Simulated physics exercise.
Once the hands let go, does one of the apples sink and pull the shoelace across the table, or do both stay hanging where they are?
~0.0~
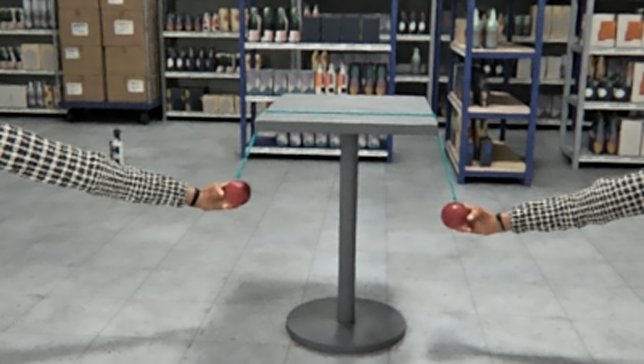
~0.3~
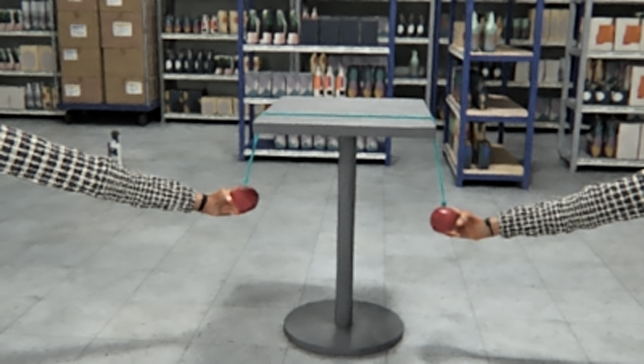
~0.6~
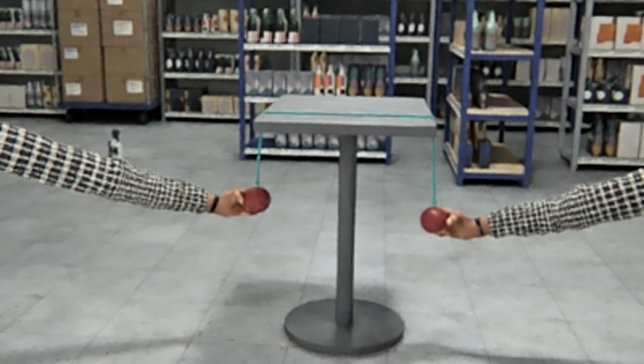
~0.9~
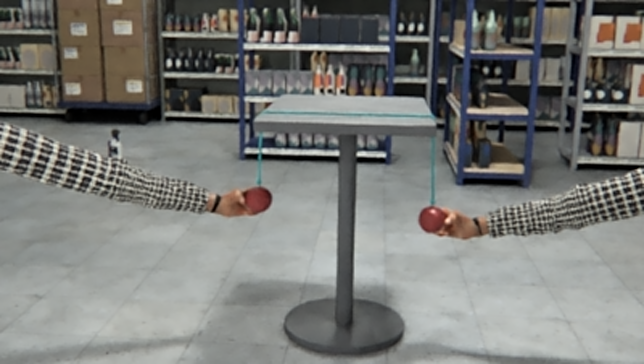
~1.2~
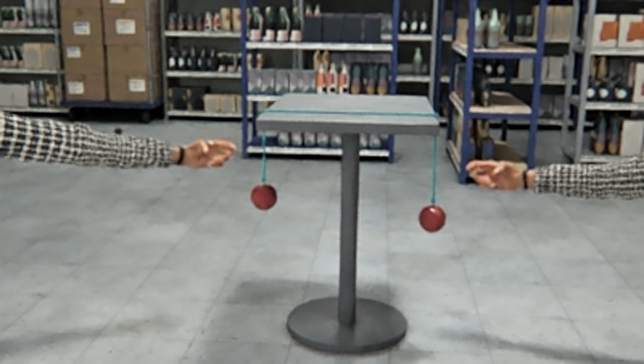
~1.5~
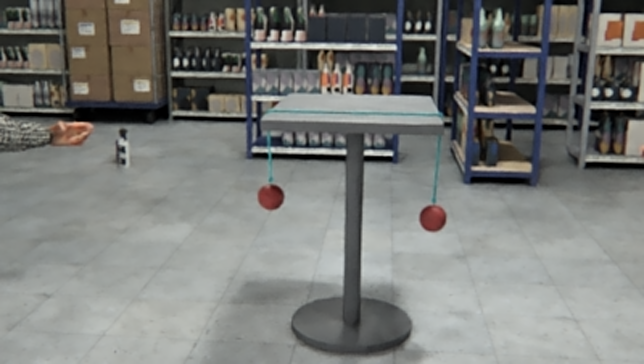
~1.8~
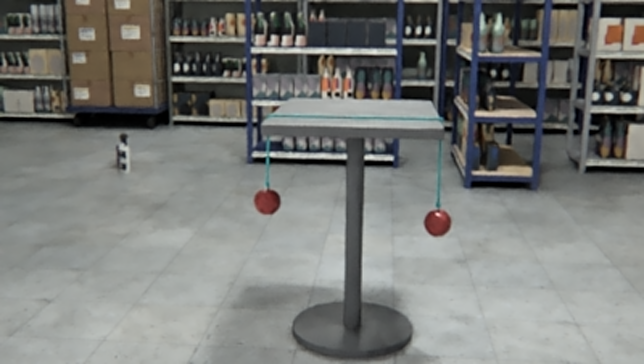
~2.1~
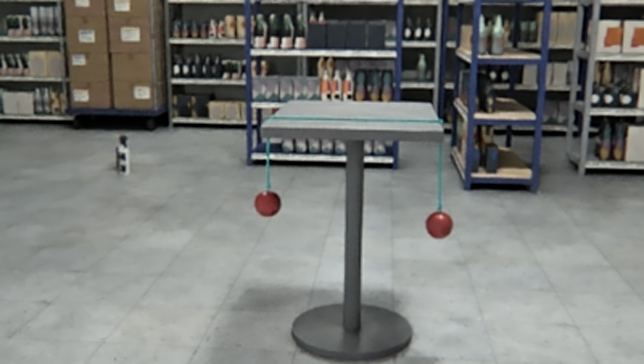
Both apples stay hanging at about the same heights where they were released, and the shoelace remains in place across the table.
At first, two hands in checkered sleeves hold a red apple on either side of a small grey table, with a teal shoelace running across the top and down to each apple. The hands ease the apples inward until the lace hangs straight down at both edges. After a short pause, both hands let go and draw back out to the sides. The apples stay hanging, the right one a little lower than the left. As the view sways slightly, neither apple sinks or rises, and the lace stays in place across the table.
